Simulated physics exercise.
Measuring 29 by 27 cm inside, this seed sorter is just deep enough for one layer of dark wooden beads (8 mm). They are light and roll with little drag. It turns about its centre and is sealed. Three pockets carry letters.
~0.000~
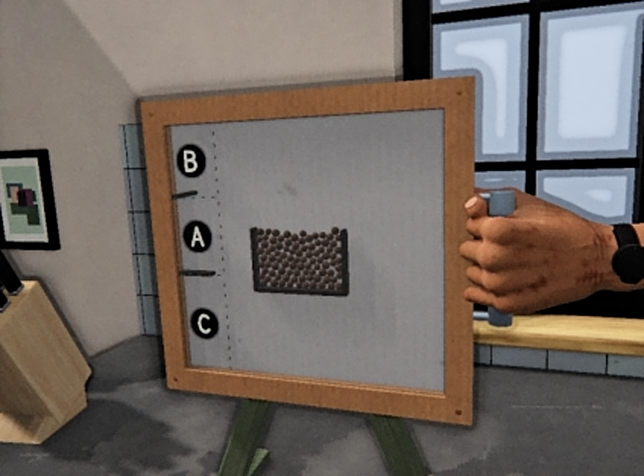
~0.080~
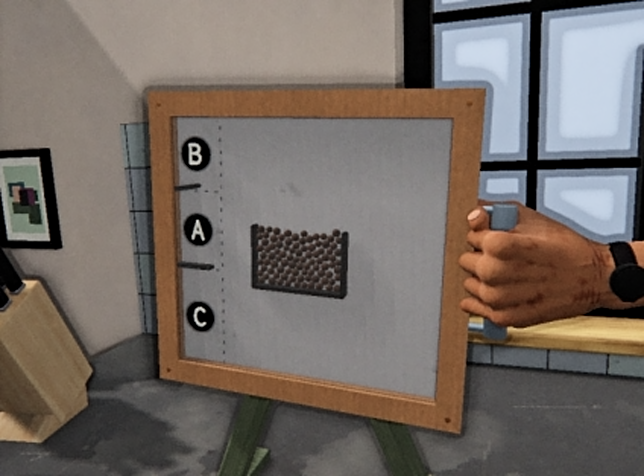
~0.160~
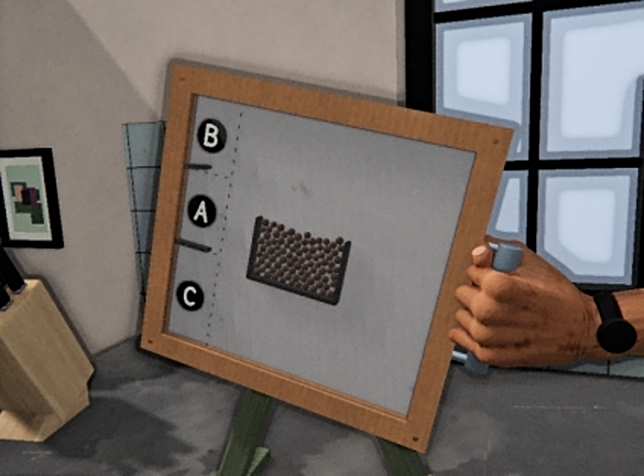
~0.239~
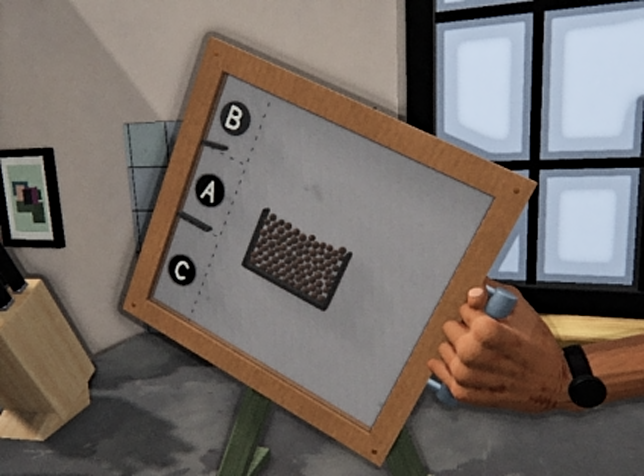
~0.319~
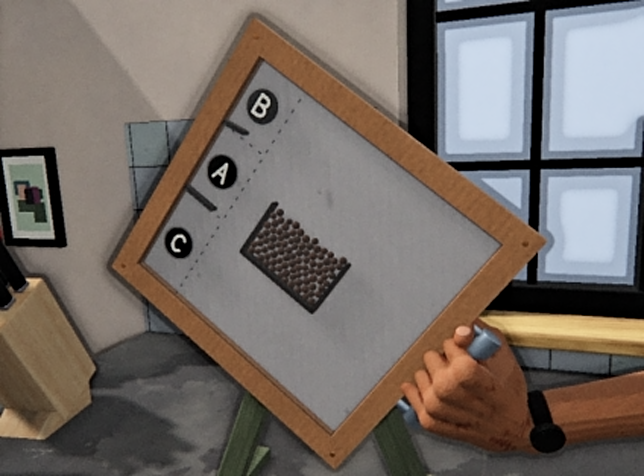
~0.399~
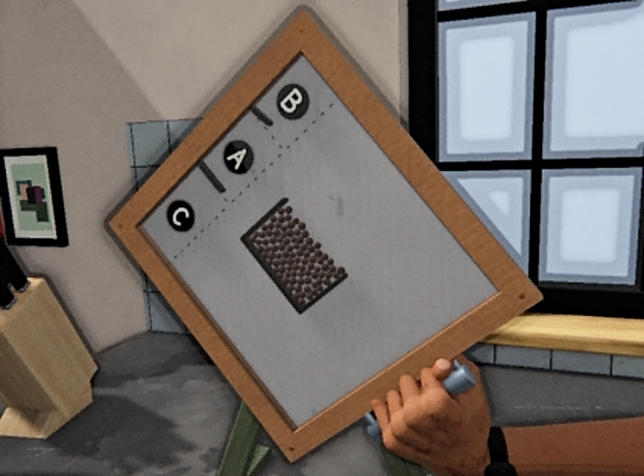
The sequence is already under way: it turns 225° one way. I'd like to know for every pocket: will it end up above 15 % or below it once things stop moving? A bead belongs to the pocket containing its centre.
A ends up below, B ends up above, C ends up below.
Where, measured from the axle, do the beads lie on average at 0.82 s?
Roughly 2 centimetres to the right and 7 centimetres below.
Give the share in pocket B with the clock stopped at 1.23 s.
Roughly 0 per cent.
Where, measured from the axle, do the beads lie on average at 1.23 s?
Offset approx. 8 cm left, 12 cm below.
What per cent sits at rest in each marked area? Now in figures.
In per cent: Pocket A gets 0, pocket B gets 65, pocket C gets 0.
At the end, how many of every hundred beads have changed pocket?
About 70 percent.
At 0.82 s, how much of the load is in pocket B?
0 %.
By 0.82 s, it stands 116° clockwise; the beads' middle is 2 cm right of and 7 cm below the centre; nothing in the marked areas.
By 1.23 s, it stands 180° clockwise; the beads' middle is 8 cm left of and 12 cm below the centre; nothing in the marked areas.
By 1.59 s, it has come round 225° clockwise; the beads' middle is 10 cm left of and 8 cm below the centre; B 10 %.
All still by 2.5 s, it has come round 225° clockwise; A 0 %, B 65 %, C 0 %, elsewhere 30 %.
